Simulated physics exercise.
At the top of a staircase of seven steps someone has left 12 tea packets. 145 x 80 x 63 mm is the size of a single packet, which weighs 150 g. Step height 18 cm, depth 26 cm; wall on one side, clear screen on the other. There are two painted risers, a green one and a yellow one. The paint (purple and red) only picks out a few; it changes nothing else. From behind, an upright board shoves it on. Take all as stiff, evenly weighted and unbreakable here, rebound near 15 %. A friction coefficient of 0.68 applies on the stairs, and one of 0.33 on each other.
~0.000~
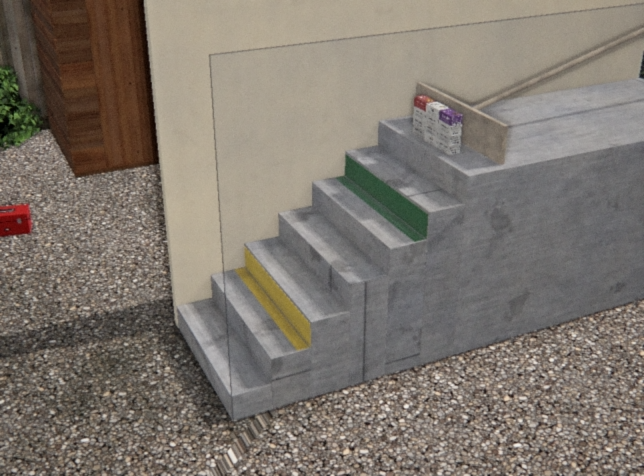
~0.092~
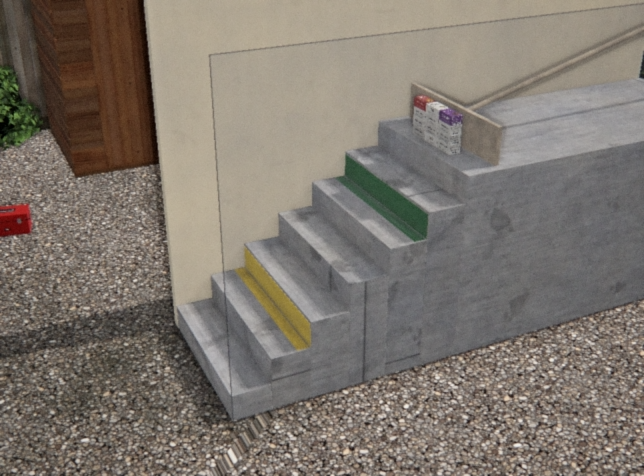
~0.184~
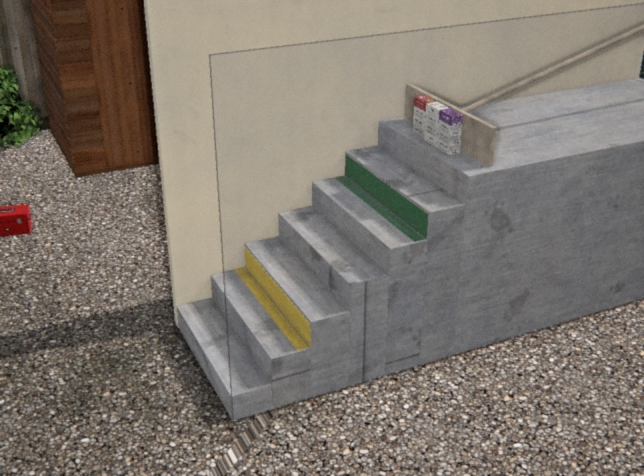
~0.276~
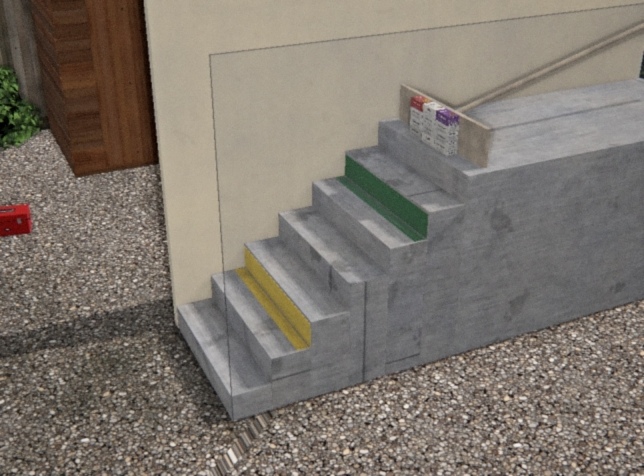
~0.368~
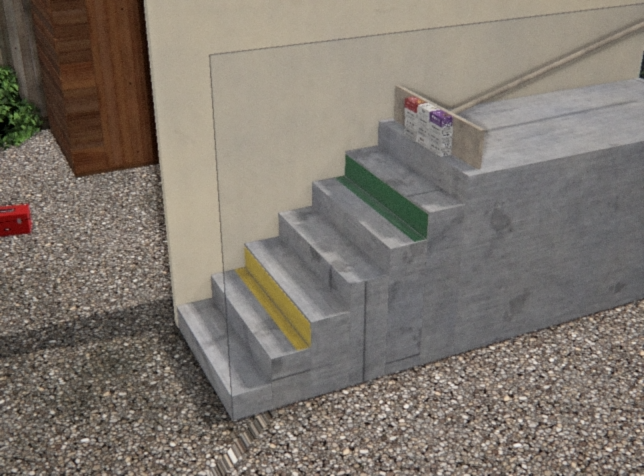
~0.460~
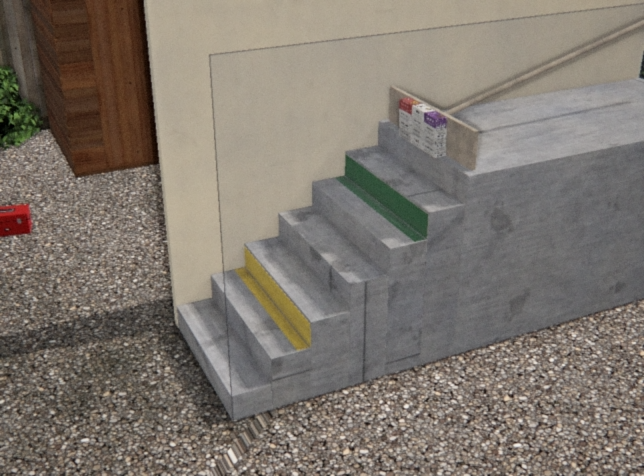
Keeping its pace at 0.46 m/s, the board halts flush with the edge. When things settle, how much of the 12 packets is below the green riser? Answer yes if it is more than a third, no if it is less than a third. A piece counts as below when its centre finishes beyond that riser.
Yes.
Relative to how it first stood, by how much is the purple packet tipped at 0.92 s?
Around 50° from its start.
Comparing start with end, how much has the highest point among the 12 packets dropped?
33 cm.
After 0.56 s, none of the 12 packets below the green riser, 12 disturbed; purple packet 6° from how it stood; red packet 5° from how it stood.
After 0.72 s, none of the 12 packets below the green riser, 12 disturbed; purple packet 51° from how it stood, 9 cm lower; red packet 47° from how it stood, 8 cm lower.
After 0.92 s, 6 of the 12 packets below the green riser; purple packet 54° from how it stood, 44 cm lower; red packet 43° from how it stood, 43 cm lower.
After 1.38 s, 6 of the 12 packets below the green riser; purple packet on its side; red packet 42° from how it stood, 87 cm lower.
In the end (1.9 s), 6 of the 12 packets below the green riser; red packet on its side; purple packet on its side. That is 50 per cent. From the last view, middles, red packet near (267, 258), purple packet near (120, 390).
